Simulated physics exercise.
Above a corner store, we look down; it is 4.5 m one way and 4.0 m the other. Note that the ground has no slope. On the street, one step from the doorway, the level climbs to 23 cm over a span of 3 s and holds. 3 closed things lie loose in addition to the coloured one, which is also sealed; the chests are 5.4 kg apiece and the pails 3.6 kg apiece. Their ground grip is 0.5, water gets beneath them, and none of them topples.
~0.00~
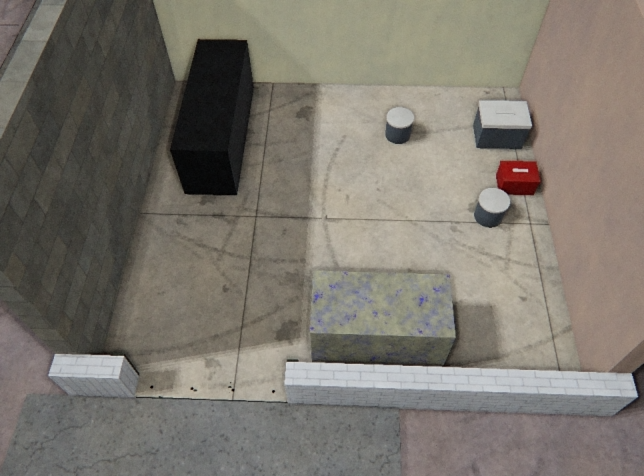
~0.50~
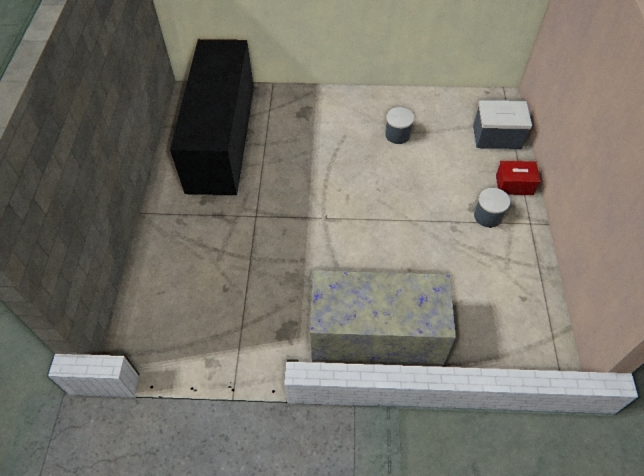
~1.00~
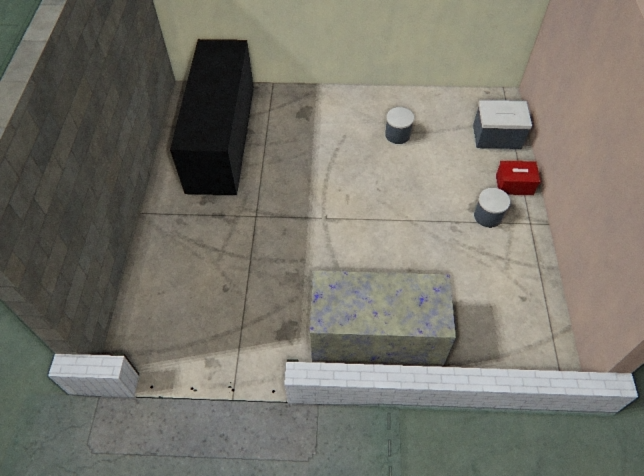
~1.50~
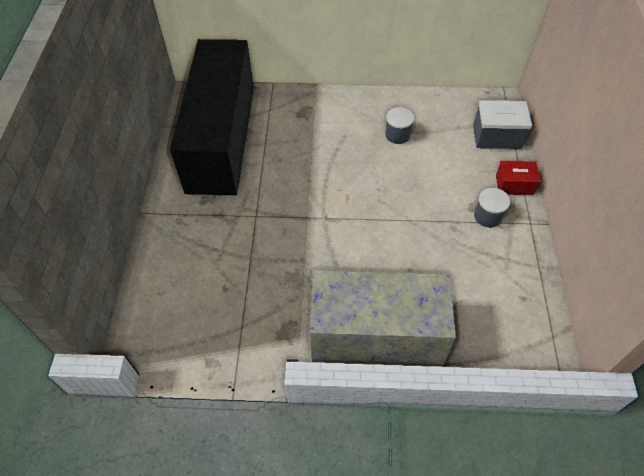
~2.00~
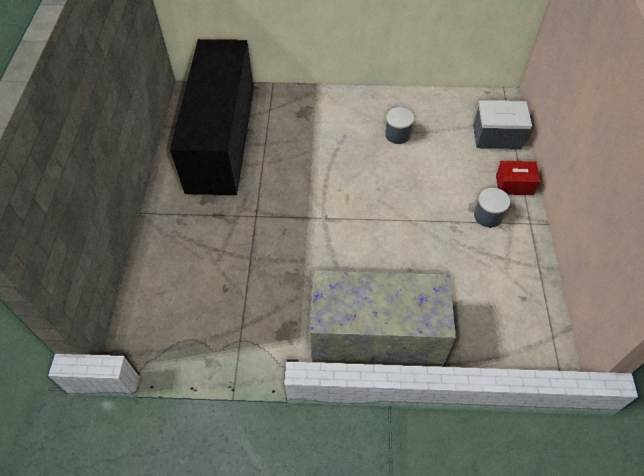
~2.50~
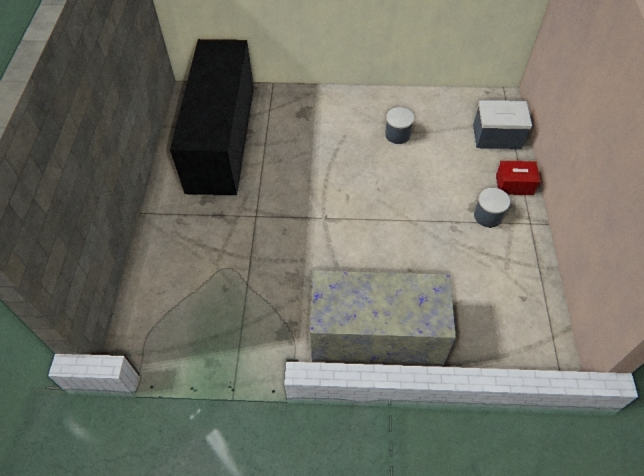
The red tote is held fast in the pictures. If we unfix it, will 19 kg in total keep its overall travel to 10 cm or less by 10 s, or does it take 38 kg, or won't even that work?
Going by the pictures, it is pinned only by the heavier mass.
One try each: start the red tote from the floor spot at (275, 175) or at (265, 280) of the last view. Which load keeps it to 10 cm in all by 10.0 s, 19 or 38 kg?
Note, in order: Heavier only OK; heavier only OK.
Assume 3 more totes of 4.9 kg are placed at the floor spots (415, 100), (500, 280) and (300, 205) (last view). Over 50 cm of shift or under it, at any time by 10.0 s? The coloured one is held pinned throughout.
In the order given, beyond the mark, then within the mark, and last beyond the mark.
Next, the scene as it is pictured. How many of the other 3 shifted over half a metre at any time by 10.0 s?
That makes 2.
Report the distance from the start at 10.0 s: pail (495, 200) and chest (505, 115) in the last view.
Shifts: 10 cm / 120 cm.
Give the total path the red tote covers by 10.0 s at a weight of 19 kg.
Around 40 centimetres in total.
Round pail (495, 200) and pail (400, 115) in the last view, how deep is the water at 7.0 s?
Depths: Near 1 cm, then near 6 cm.
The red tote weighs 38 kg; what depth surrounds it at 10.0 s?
10 cm, roughly.
After 3.5 s the red tote would be 0 cm from its start with 19 kg and 0 cm from its start with 38 kg; 0 cm of water round it then.
After 4.5 s the red tote would be 0 cm from its start with 19 kg and 0 cm from its start with 38 kg; 0 cm of water round it then.
After 7.0 s the red tote would be 0 cm from its start with 19 kg and 0 cm from its start with 38 kg; 1 cm of water round it then.
After 10.0 s the red tote would be 36 cm from its start with 19 kg and 0 cm from its start with 38 kg; 10 cm of water round it then.
